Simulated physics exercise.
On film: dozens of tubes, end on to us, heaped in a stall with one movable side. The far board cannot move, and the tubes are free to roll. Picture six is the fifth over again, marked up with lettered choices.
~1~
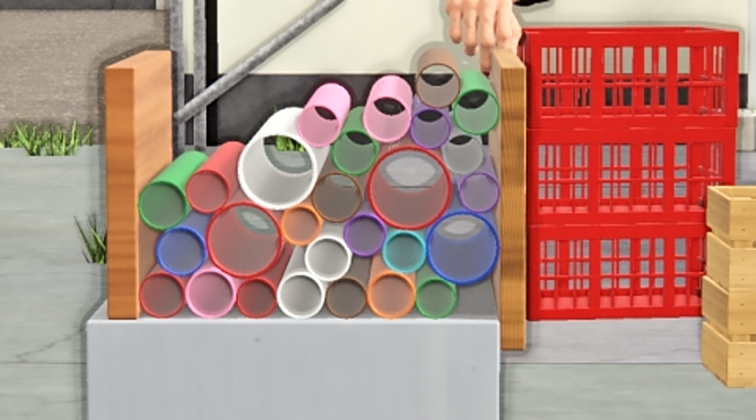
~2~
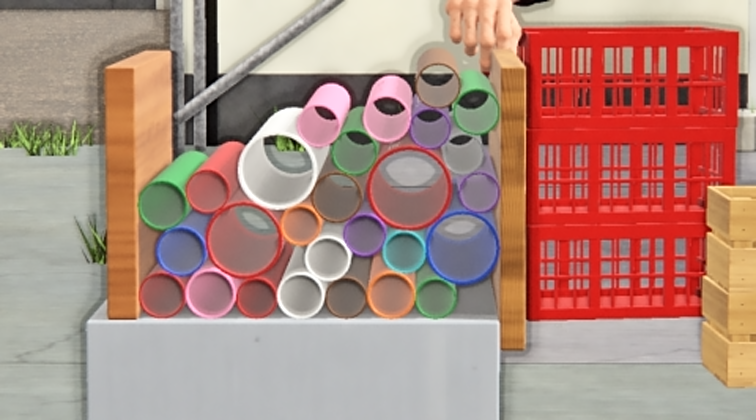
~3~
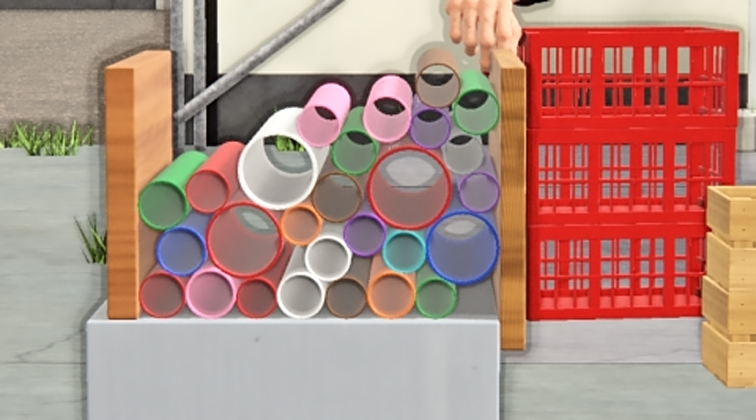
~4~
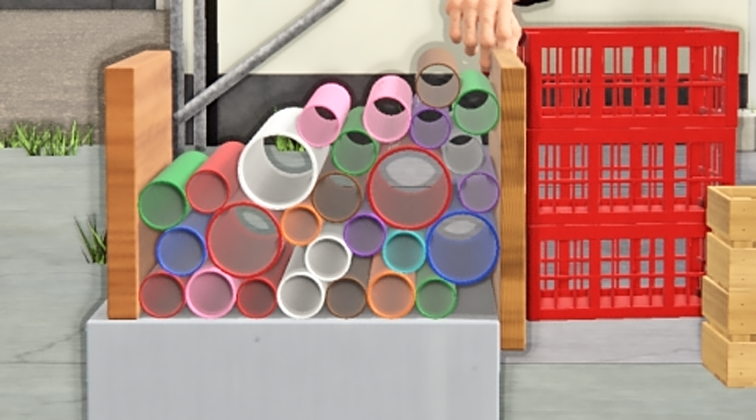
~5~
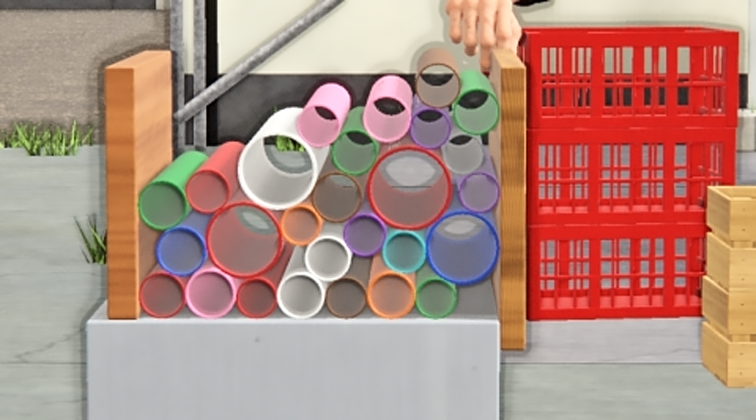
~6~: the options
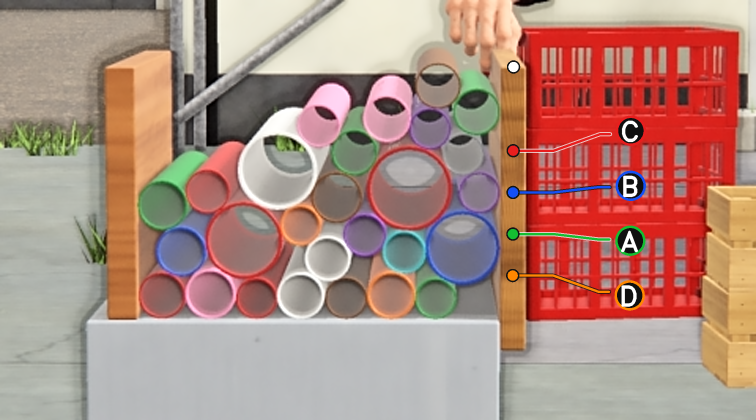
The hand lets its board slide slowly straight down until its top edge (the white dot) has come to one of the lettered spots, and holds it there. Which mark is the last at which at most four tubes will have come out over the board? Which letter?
B is the limit.
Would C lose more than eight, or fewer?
At C, fewer than eight.
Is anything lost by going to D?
Yes.
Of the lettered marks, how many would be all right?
The number is two.
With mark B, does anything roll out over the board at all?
Yes, at B.
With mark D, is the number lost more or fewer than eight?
At D, fewer than eight.
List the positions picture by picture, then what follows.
In the first picture, side board (506, 186); a red tube (162, 296); an orange tube (391, 295).
In the second picture, an orange tube (391, 295); a purple tube (365, 235).
In the third picture, a blue tube (181, 252); a purple tube (430, 128).
In the fourth picture, a brown tube (438, 86); side board (506, 186).
In the fifth picture, a red tube (162, 296); an orange tube (391, 295); a purple tube (365, 235).
On the marked copy, A at (513, 234); B at (513, 192); C at (513, 150); D at (513, 276); the white dot at (514, 67).
Taking B. A third of the way, top of the board (500, 129).
Two thirds of the way, top of the board (500, 191).
When it is over, top of the board (500, 191), three out over the board.
As for the rest, A five out over the board; C two out over the board; D five out over the board.
